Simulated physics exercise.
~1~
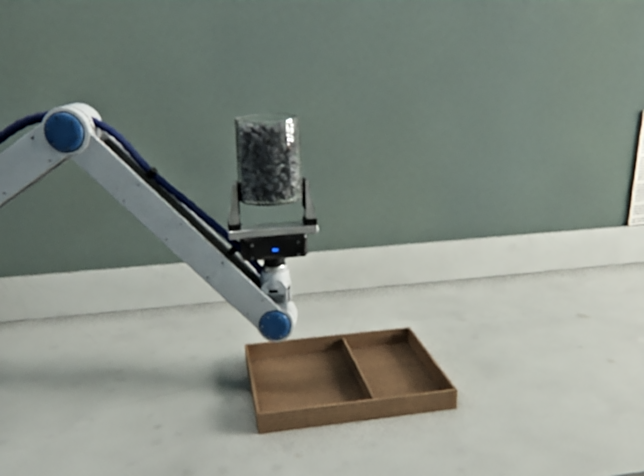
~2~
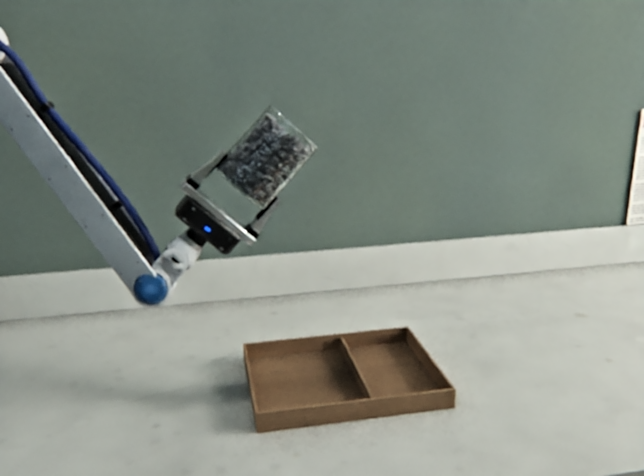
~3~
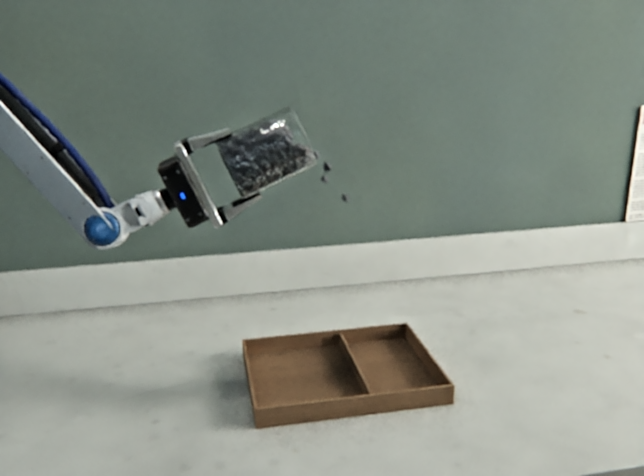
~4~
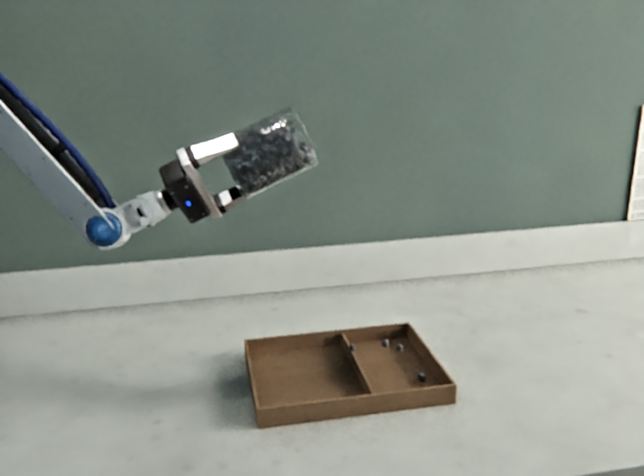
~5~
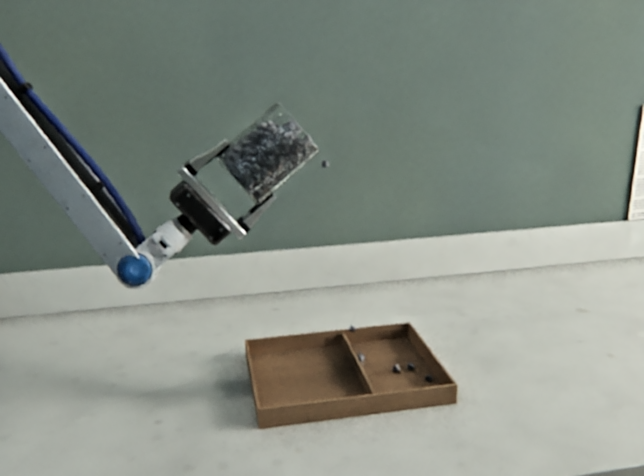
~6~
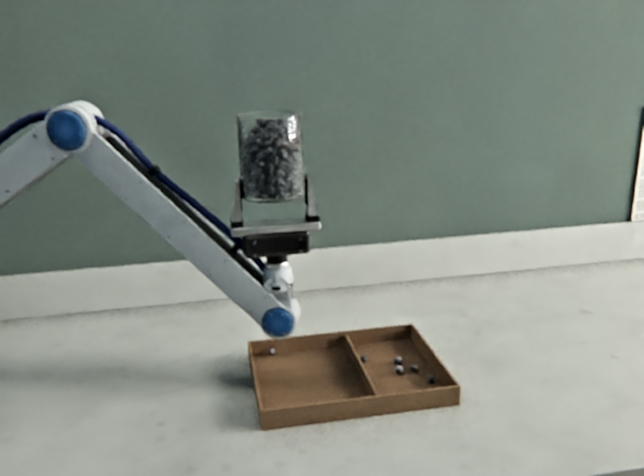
A white robot arm with blue joints holds a clear beaker of dark pebbles upright above a pale tabletop, seen from the front and slightly above against a grey-green wall. Below it sits a brown tray split by a cross wall. The arm draws back to the left and tips the beaker to the right until it lies nearly on its side. A few pebbles spill and drop into the tray's right part. The arm swings the beaker back upright, still nearly full, with several pebbles lying in the right part and one in the left.
